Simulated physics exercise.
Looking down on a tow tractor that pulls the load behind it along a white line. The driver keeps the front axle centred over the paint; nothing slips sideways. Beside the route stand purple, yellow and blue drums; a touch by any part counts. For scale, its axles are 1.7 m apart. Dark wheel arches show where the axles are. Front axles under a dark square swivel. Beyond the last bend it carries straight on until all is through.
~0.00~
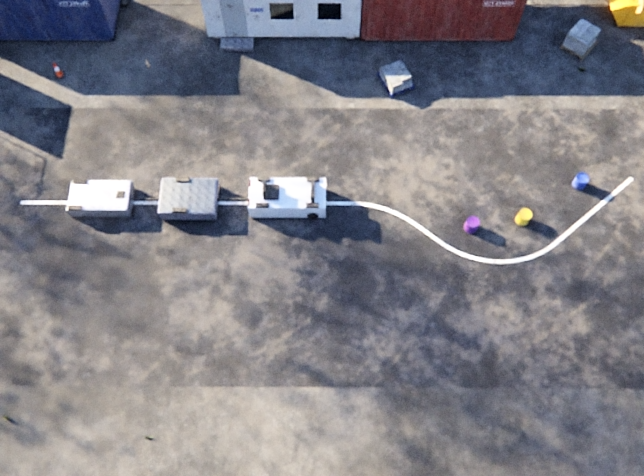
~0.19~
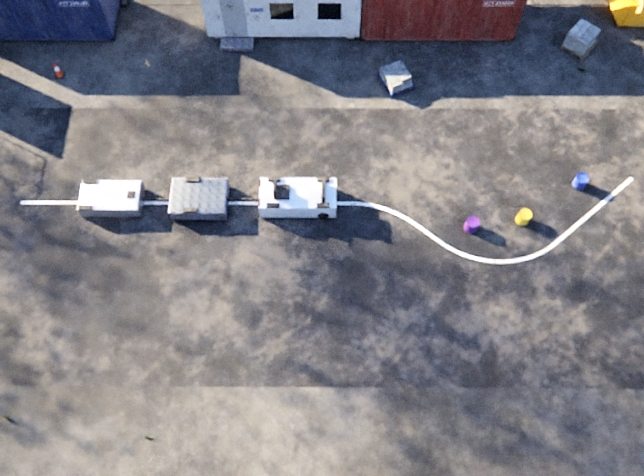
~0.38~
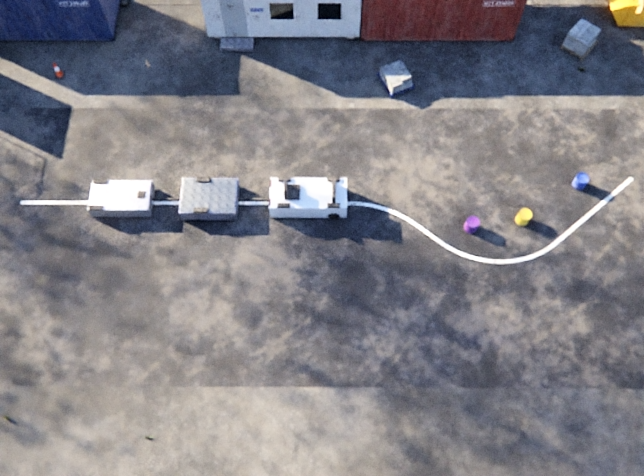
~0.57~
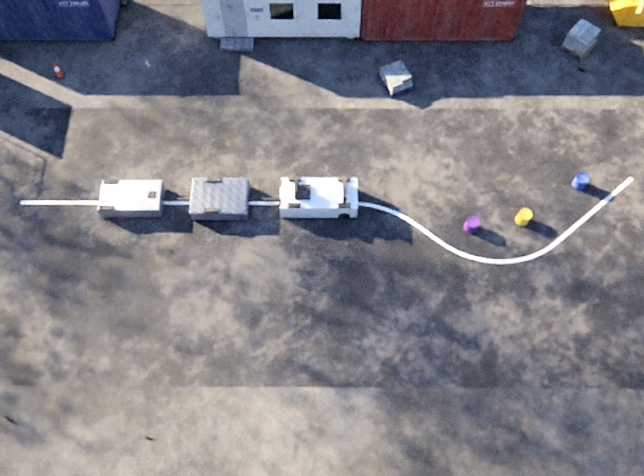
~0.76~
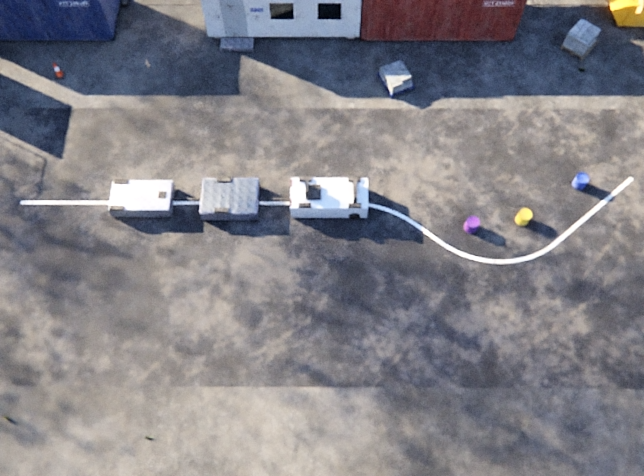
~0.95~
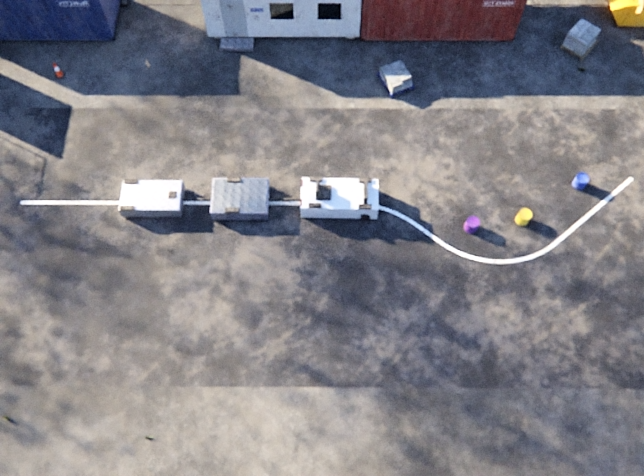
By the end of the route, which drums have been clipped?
Purple takes a hit, yellow takes a hit, blue gets knocked.
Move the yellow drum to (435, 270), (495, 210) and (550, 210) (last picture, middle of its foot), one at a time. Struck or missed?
First missed, second missed, third hit.
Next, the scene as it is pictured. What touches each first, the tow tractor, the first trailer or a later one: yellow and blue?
Yellow: The first trailer, blue: The first trailer.
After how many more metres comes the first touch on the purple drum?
About 7.5 m.
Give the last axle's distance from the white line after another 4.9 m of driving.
Some 0 cm off it.
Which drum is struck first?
The purple one.
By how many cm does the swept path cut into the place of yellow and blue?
About: Yellow 50, blue 15.
By 2.9 s, the last axle is at (234, 194) of the last picture, on the line.
By 4.9 s, the last axle is at (329, 202) of the last picture, 30 cm off the line; the first trailer has hit purple.
By 6.1 s, the last axle is at (388, 219) of the last picture, 65 cm off the line; the first trailer has hit yellow.
By 7.7 s, the last axle is at (471, 231) of the last picture, 60 cm off the line; the first trailer has hit blue.
By 11.0 s, the last axle is at (625, 172) of the last picture, 25 cm off the line; 3 of 3 struck in all.
